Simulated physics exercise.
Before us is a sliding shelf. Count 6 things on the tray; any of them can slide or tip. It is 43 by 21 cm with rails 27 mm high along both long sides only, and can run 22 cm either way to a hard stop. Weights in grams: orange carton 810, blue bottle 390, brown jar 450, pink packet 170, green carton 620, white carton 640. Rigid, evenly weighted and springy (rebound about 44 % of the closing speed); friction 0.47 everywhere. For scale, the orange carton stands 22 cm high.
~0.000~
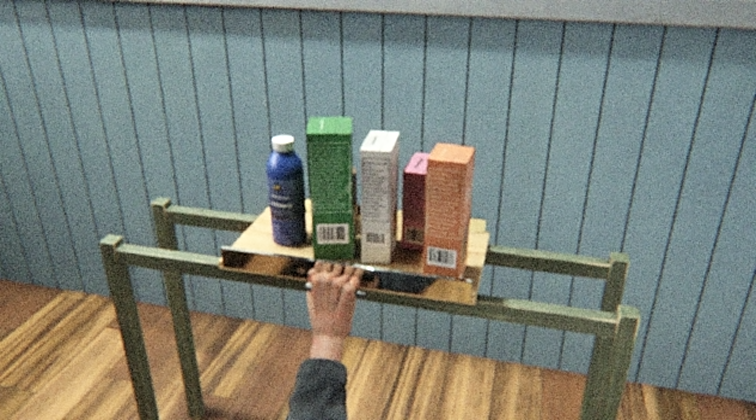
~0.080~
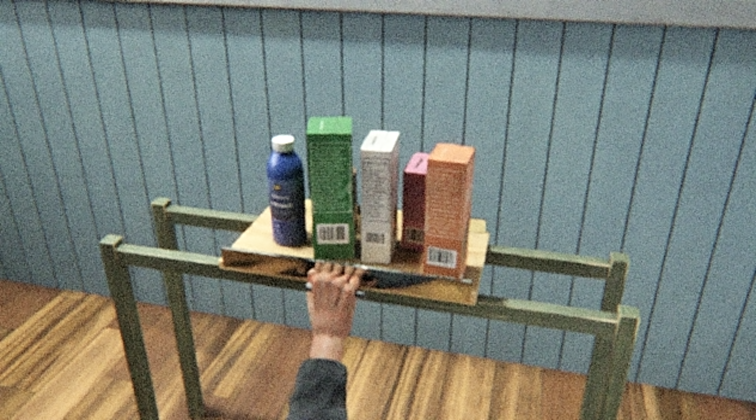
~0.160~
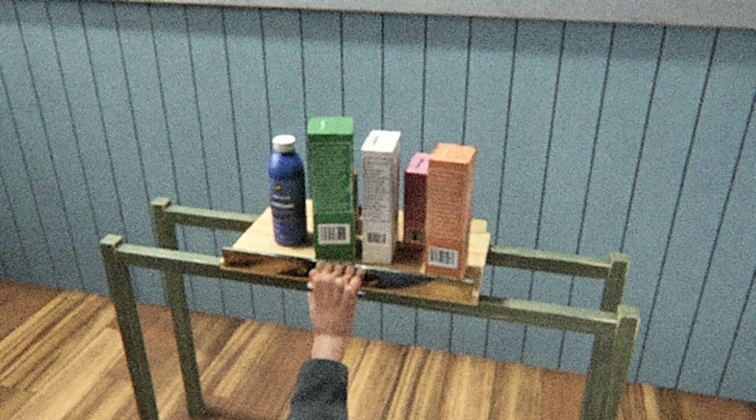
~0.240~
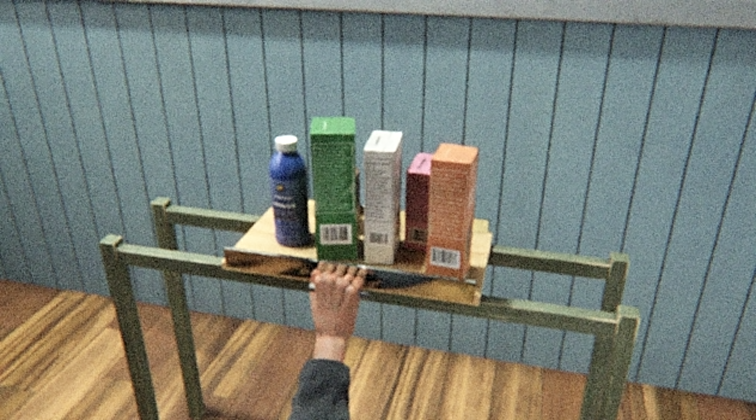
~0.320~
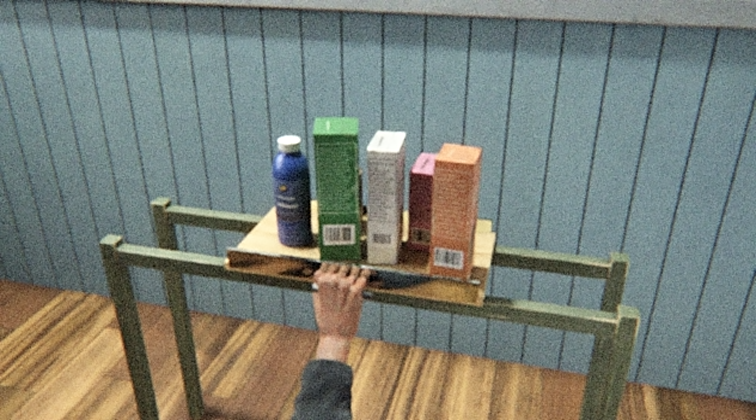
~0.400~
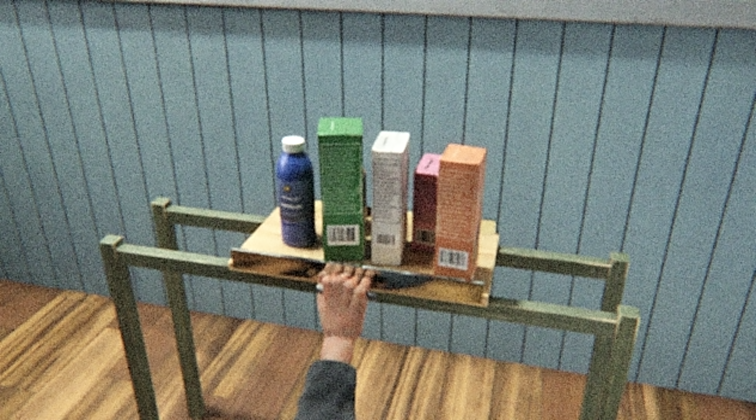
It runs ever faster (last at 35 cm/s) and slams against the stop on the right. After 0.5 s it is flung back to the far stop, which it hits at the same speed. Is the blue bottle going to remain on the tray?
The blue bottle stays on the tray.
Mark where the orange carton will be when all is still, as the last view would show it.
Around (318, 200).
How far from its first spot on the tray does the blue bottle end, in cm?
About 0 cm.
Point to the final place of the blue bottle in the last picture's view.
Near (176, 178).
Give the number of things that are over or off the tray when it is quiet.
That comes to 0.
By 1.40 s, tray moved 22 cm right; blue bottle tilted 3° near (413, 204); white carton tilted 9°; orange carton tilted 7°.
By 2.40 s, tray moved 19 cm right.
By 4.30 s, tray moved 22 cm left.
By 4.90 s, tray moved 22 cm left; orange carton tilted 4°.
When it is over (6.3 s), all 6 within 5 cm of the start. In the last view, blue bottle near (176, 178).
